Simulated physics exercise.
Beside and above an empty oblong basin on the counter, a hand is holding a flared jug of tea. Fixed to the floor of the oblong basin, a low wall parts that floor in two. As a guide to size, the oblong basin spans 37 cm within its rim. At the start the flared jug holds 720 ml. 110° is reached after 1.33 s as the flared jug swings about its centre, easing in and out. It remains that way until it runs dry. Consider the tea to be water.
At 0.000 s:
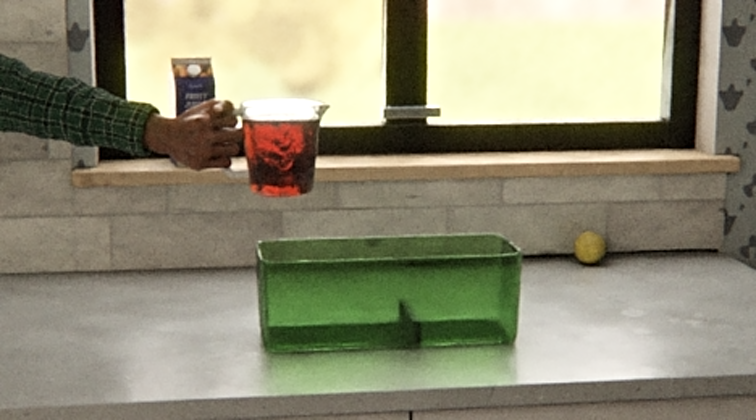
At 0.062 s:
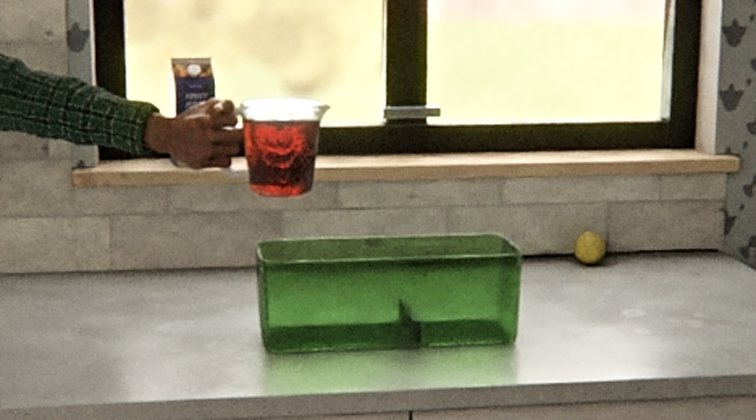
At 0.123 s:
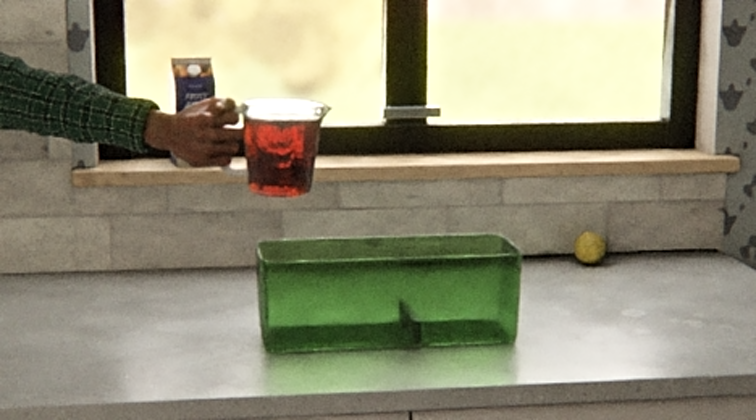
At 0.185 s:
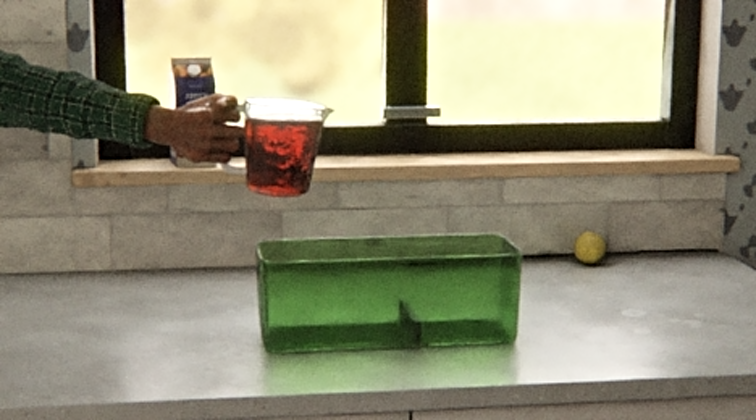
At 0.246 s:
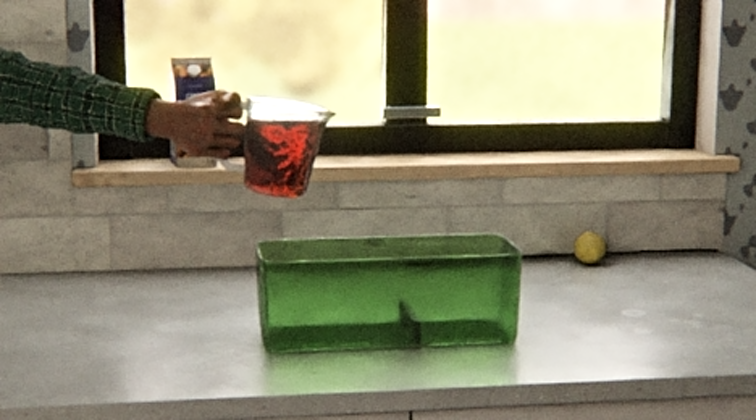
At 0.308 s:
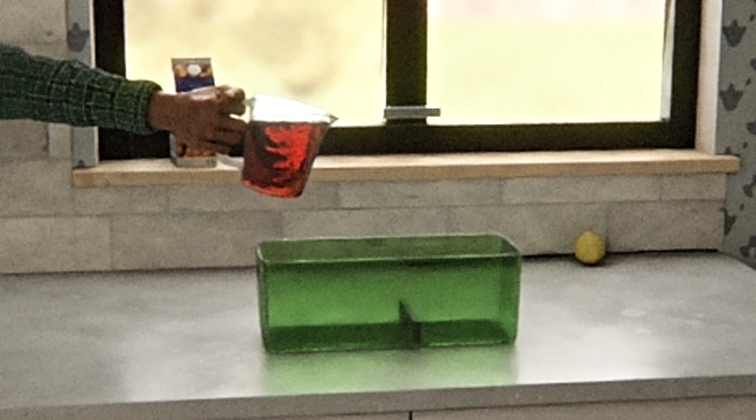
A hand in a dark green checked sleeve holds a flared clear jug of red tea nearly upright above an empty green oblong basin on the counter. The hand then slowly tilts the jug slightly to the right, its spout side dipping while the tea stays inside.
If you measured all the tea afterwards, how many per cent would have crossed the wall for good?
Around 12 per cent would have crossed.
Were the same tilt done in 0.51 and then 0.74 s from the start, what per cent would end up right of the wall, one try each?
In order, 10 and 10 per cent.
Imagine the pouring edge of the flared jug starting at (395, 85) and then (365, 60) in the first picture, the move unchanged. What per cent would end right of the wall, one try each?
85 and 75 %.
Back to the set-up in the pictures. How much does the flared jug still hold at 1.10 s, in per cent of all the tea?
16 %.
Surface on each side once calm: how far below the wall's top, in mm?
On the left it's about 12 mm; on the right, about 30 mm.
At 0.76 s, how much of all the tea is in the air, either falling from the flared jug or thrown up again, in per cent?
At that moment, about 18 percent.
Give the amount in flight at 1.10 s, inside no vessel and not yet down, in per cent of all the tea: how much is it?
It comes to some 16 percent of the total.
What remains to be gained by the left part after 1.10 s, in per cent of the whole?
Roughly 26 percent.
After 0.76 s the tilt is 68° and 73 per cent is still to pour, 9 is left of the wall and 0 right of it.
After 1.10 s the tilt is 102° and 17 per cent is still to pour, 61 is left of the wall and 6 right of it.
After 1.45 s the tilt is 110° and 0 per cent is still to pour, 88 is left of the wall and 9 right of it.
After 1.83 s the tilt is 110° and 0 per cent is still to pour, 86 is left of the wall and 12 right of it.
In the end 86 per cent lies left of the wall, 12 right of it and 2 outside.
